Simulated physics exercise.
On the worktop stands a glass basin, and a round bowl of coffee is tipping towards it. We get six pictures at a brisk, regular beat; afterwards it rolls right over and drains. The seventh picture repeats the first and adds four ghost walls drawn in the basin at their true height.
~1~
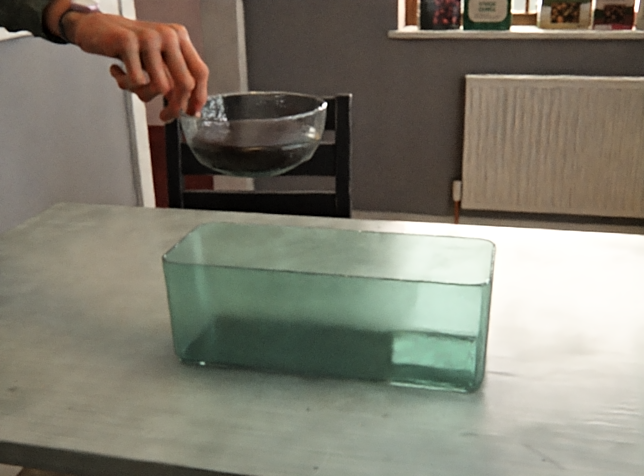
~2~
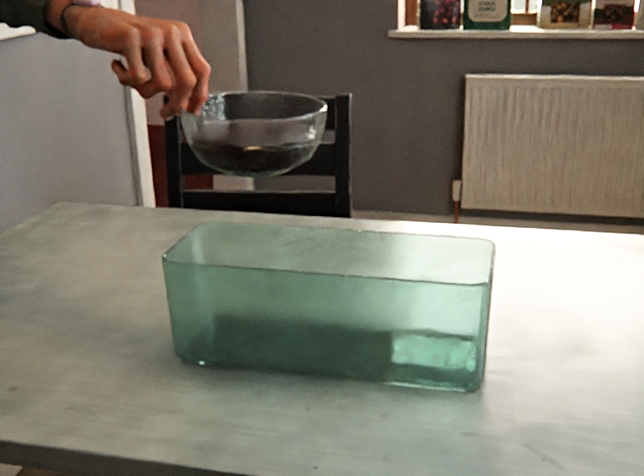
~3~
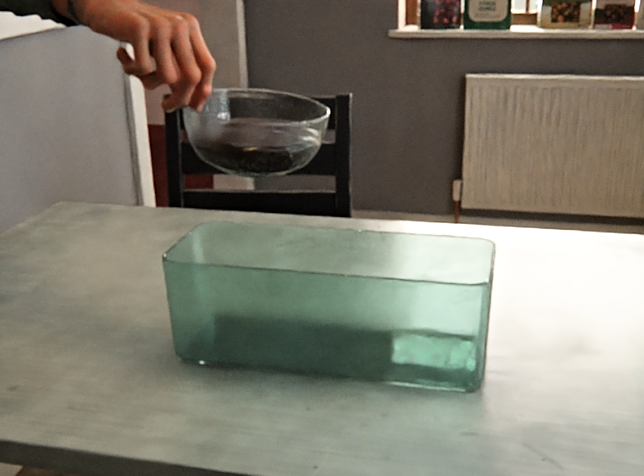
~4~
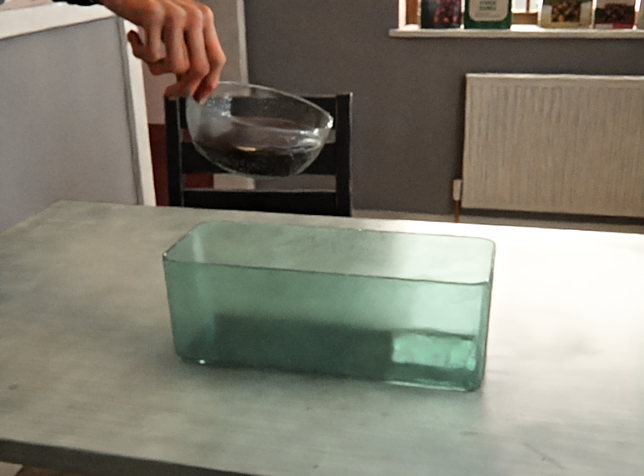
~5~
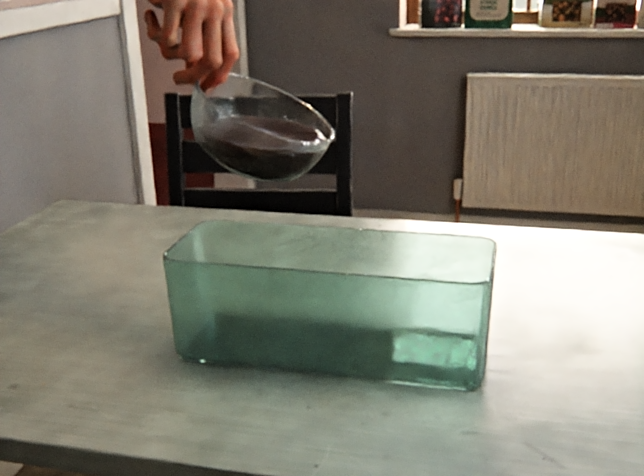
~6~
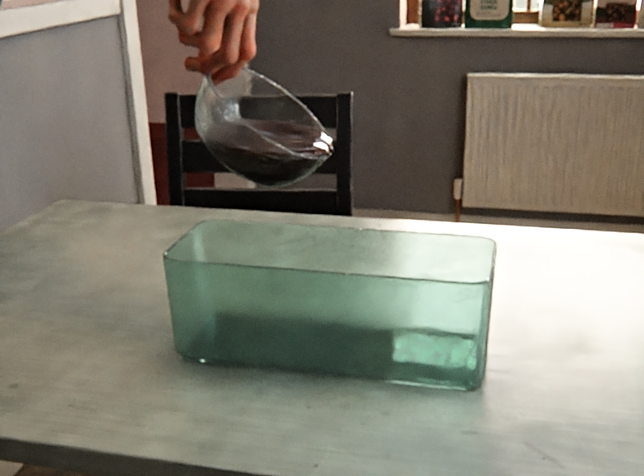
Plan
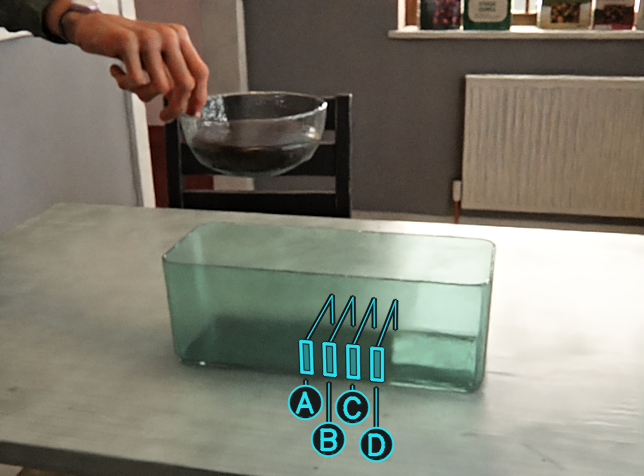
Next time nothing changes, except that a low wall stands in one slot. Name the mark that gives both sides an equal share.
C.
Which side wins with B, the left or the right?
The right one.
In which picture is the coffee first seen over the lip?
In picture 6.
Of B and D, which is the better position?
B.
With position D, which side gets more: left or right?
The left one.
On the marked copy, A at (305, 380); B at (328, 383); C at (352, 385); D at (376, 388).
If A is chosen, about 8 % ends left of the wall and 91 % right of it.
If B is chosen, about 24 % ends left of the wall and 76 % right of it.
If C is chosen, about 50 % ends left of the wall and 49 % right of it.
If D is chosen, about 84 % ends left of the wall and 12 % right of it; 4 % is lost outside.
